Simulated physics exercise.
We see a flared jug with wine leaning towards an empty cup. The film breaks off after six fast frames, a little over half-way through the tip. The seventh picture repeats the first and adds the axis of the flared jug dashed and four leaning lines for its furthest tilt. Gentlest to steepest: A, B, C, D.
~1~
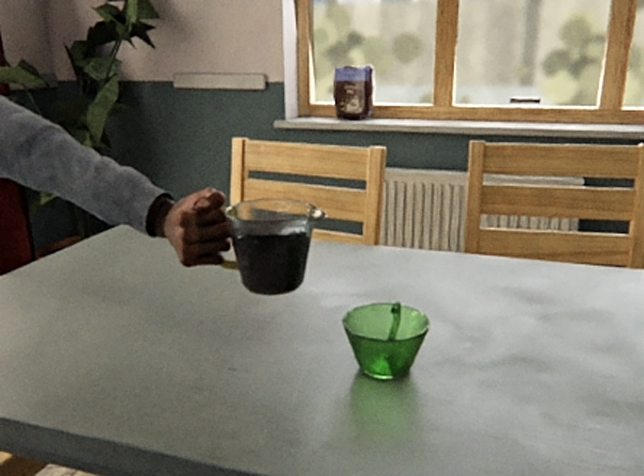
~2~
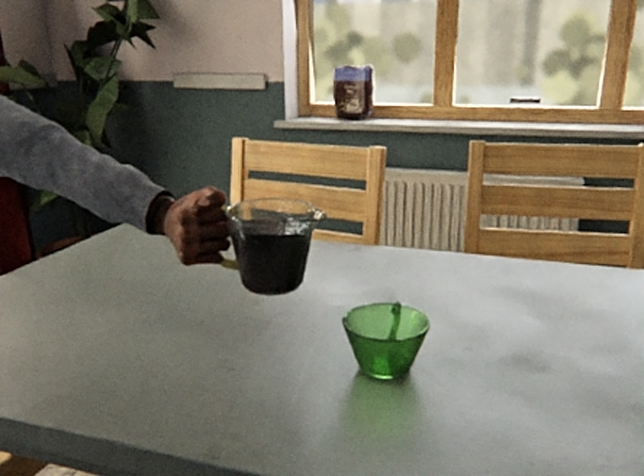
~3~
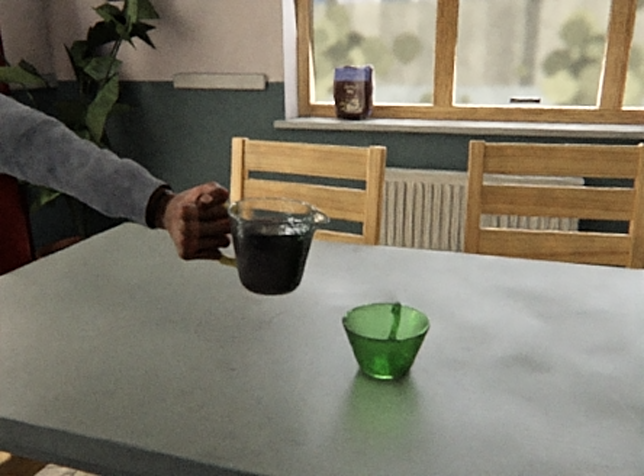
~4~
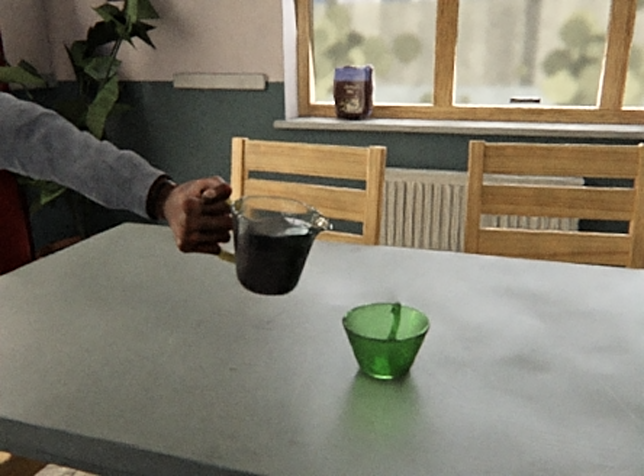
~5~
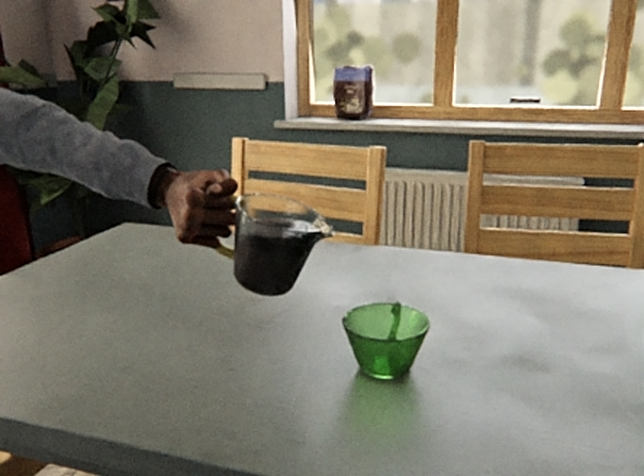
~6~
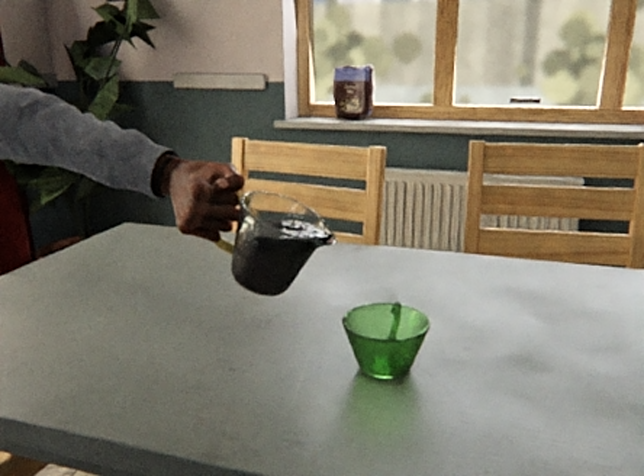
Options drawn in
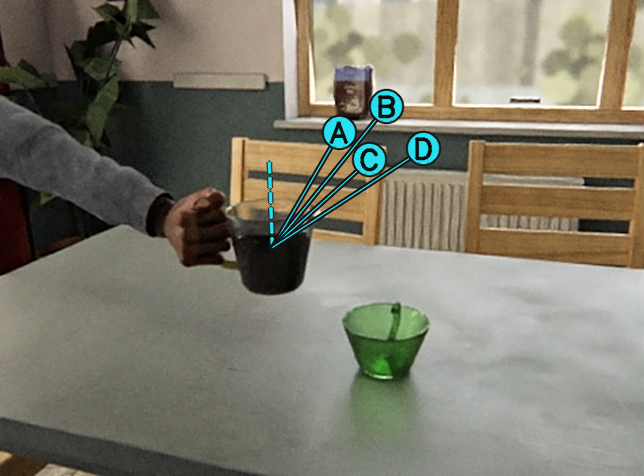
At first, a hand at the left holds a clear glass jug of dark liquid upright above a grey table, near an empty green cup. The hand then gradually tilts the jug to the right, its lip dipping slightly toward the cup, while the cup stays still and no liquid leaves.
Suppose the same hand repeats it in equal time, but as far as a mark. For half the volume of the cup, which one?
C beats the others.
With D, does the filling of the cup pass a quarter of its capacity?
Yes, it does.
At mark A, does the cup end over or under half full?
Under.
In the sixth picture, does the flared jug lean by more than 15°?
Yes.
In cyan, A at (330, 147); B at (376, 119); C at (357, 170); D at (409, 158).
For mark A, the cup ends with about 14 % of what it can hold; 3 % of the wine is spilt.
For mark B, the cup ends with about 30 % of what it can hold; 3 % of the wine is spilt.
For mark C, the cup ends with about 51 % of what it can hold.
For mark D, the cup ends with about 71 % of what it can hold.
